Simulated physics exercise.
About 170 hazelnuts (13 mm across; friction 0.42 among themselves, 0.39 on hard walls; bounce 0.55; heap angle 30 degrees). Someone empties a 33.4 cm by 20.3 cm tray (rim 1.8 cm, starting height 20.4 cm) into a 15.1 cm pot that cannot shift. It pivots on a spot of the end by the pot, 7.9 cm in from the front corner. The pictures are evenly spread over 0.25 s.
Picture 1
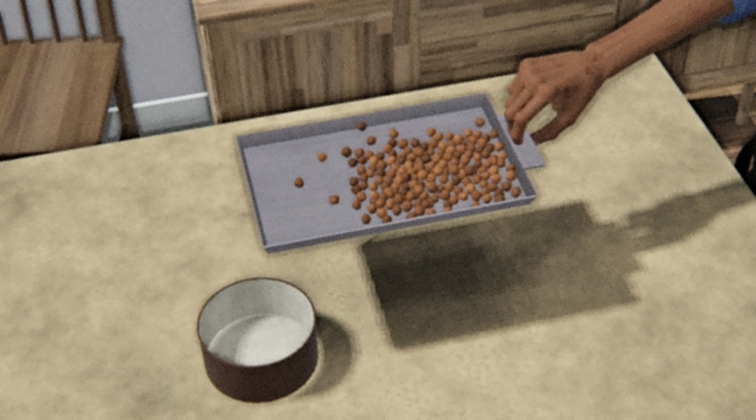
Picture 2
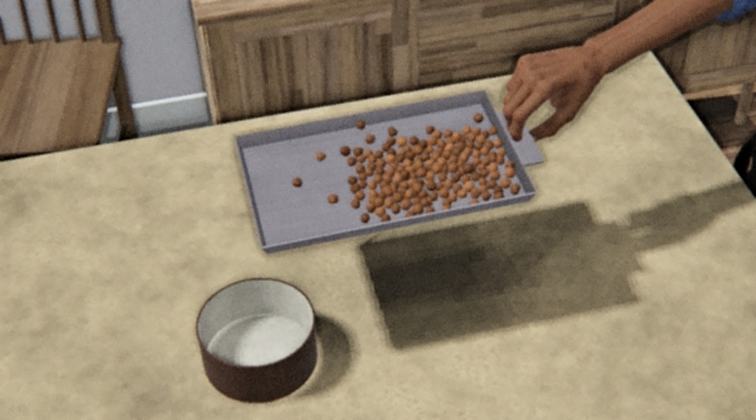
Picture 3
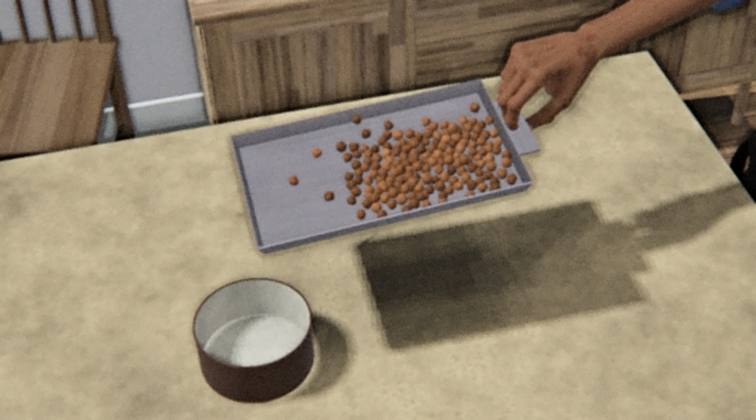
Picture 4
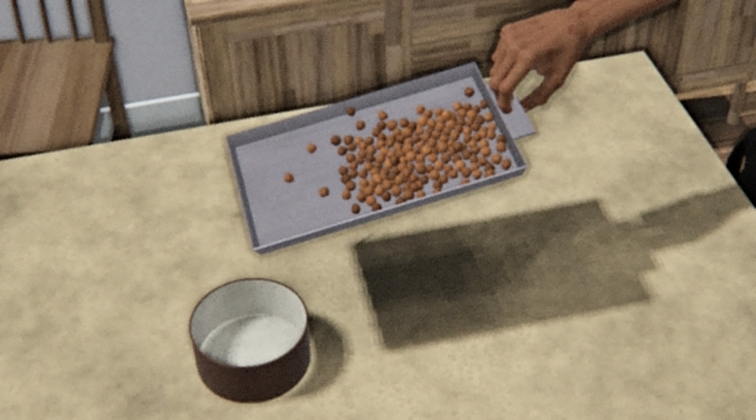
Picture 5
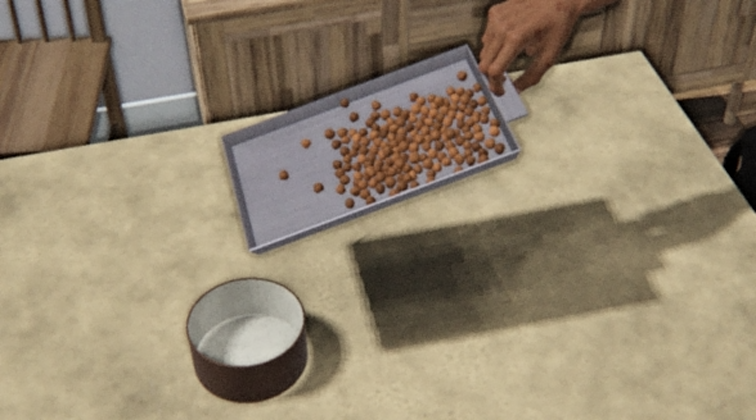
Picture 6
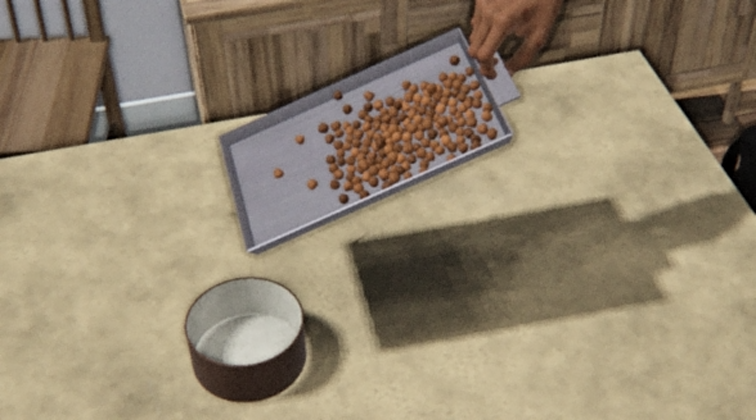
A hand raises the right end of a gray tray of hazelnuts, tilting it leftward.
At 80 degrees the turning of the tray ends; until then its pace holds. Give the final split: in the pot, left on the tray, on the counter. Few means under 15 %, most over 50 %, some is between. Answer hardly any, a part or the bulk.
In the pot: A part; left on the tray: Hardly any; on the counter: The bulk.
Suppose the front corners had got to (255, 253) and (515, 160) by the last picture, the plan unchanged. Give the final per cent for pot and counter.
Pot 90, counter 10.
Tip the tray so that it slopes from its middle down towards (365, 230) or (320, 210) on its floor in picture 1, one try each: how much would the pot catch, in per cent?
Some 50 and 70 per cent.
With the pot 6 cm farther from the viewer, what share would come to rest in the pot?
In that case some 30 per cent.
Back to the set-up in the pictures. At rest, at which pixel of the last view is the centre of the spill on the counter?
At about (94, 345).
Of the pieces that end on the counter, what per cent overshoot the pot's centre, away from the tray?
About 100 per cent.
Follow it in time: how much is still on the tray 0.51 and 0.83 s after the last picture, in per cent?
About 40, 5.
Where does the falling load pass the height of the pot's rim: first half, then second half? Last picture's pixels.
First near (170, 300), later near (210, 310).
Then, 0.31 s after the last picture, tilt 49 degrees; the tray holds 100 %, the pot 0 %.
Then, 0.51 s after the last picture, tilt 69 degrees; the tray holds 40 %, the pot 0 %.
Then, 0.83 s after the last picture, tilt 80 degrees; the tray holds 5 %, the pot 20 %.
In the end, pot 30 %, tray 0 %, counter 70 %.
